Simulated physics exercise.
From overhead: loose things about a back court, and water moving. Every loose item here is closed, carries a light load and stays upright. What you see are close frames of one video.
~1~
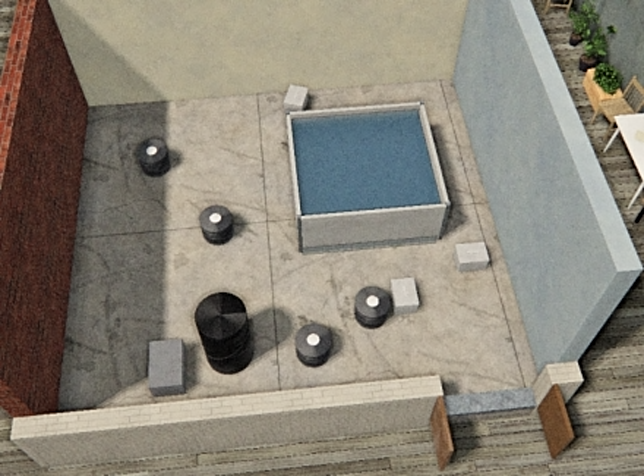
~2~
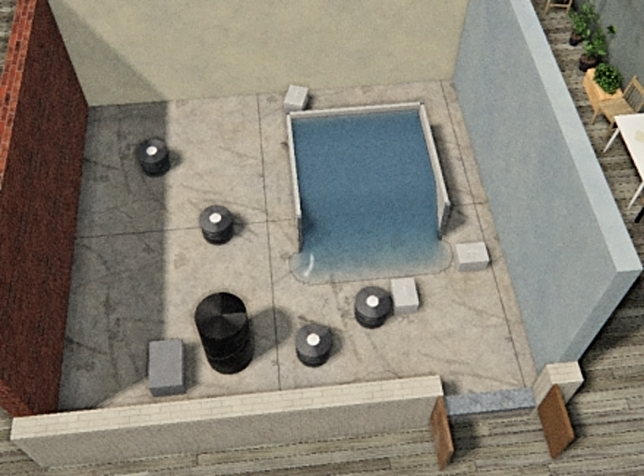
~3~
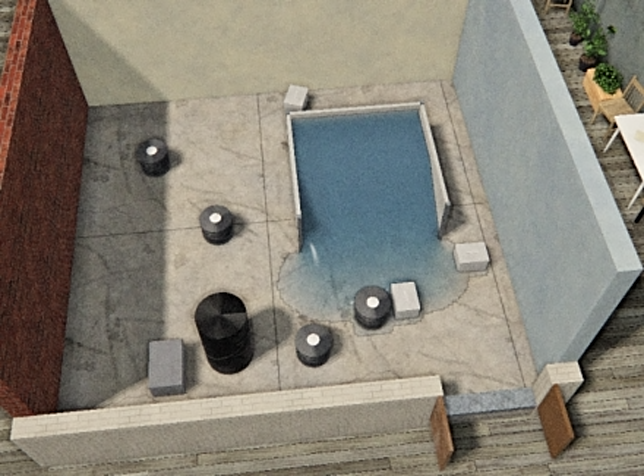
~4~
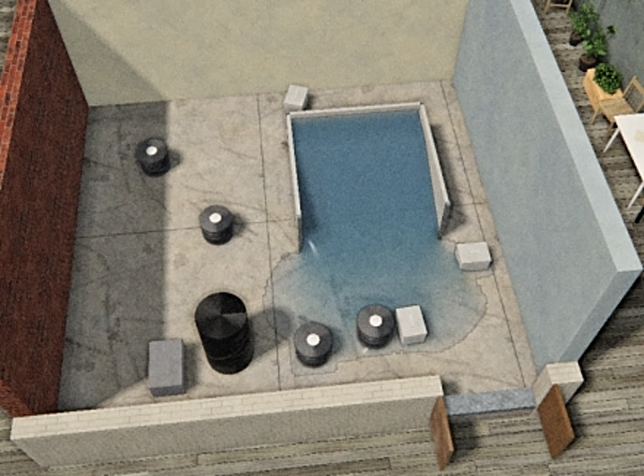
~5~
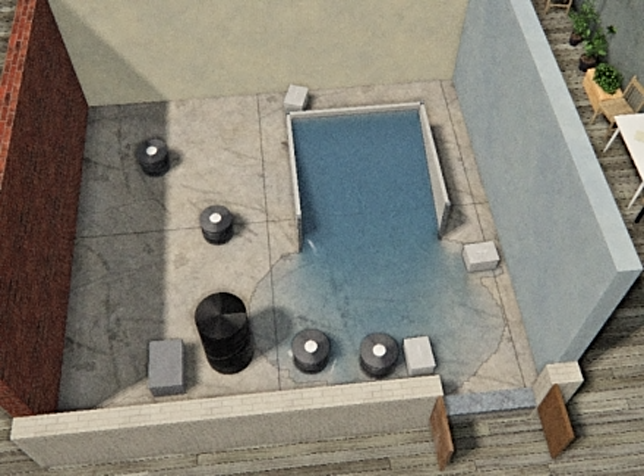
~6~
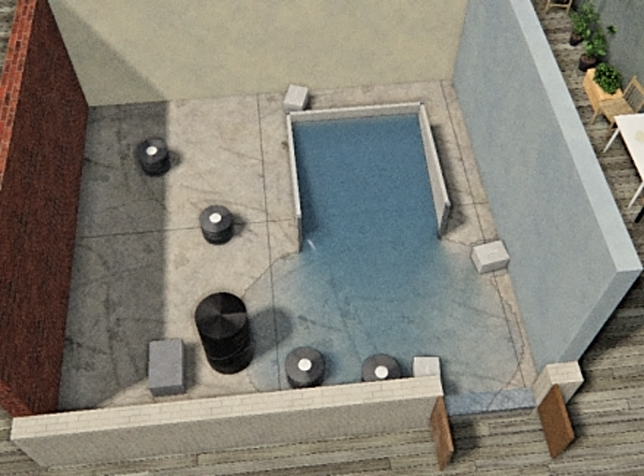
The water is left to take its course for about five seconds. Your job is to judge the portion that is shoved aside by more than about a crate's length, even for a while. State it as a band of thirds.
It falls in the band of two thirds or more.
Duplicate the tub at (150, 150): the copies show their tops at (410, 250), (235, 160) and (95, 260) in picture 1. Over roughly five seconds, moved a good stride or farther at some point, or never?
First driven off; second falls short; third driven off.
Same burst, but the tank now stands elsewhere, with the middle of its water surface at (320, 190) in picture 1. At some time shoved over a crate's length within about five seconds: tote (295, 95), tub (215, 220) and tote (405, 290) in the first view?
The first: Did not travel far; the second: Did not travel far; the third: Travelled far enough.
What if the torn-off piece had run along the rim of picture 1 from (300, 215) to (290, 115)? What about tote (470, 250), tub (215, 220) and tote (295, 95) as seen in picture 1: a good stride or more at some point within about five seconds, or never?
Object by object: Less than that, displaced that much, displaced that much.
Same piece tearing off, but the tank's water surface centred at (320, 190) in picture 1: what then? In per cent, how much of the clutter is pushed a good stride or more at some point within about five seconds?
My reckoning says roughly 80 percent.
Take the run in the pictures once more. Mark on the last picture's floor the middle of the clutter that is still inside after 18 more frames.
Mean position: About (241, 224).
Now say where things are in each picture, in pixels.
A tote at (405, 292) rests on the ground; a tub at (373, 301) rests on the ground; 0 of 8 have shifted, in the first picture.
A tote at (405, 292), on the bottom; a tub at (373, 301) rests on the ground; 0 of 8 have shifted, in the second picture.
A tote at (406, 296) rests on the ground, close to its start; a tub at (373, 302), on the bottom; 1 of 8 have shifted, in the third picture.
A tote at (412, 321) rests on the ground, a stride from its start; a tub at (376, 321), on the bottom, close to its start; 2 of 8 have shifted, in the fourth picture.
A tote at (420, 352), on the bottom, a stride from its start; a tub at (379, 351), on the bottom, a stride from its start; 4 of 8 have shifted, in the fifth picture.
A tote at (428, 373), on the bottom, a stride from its start; a tub at (382, 372) floats, a stride from its start; 4 of 8 have shifted, in the sixth picture.
A moment on, 3 of 8 are well off their spots; 3 afloat.
Next, 4 of 8 are well off their spots; 2 afloat.
Later, 4 of 8 are well off their spots; 2 afloat.
In the end, 6 of 8 are well off their spots, and 6 have been at some point; 3 afloat.
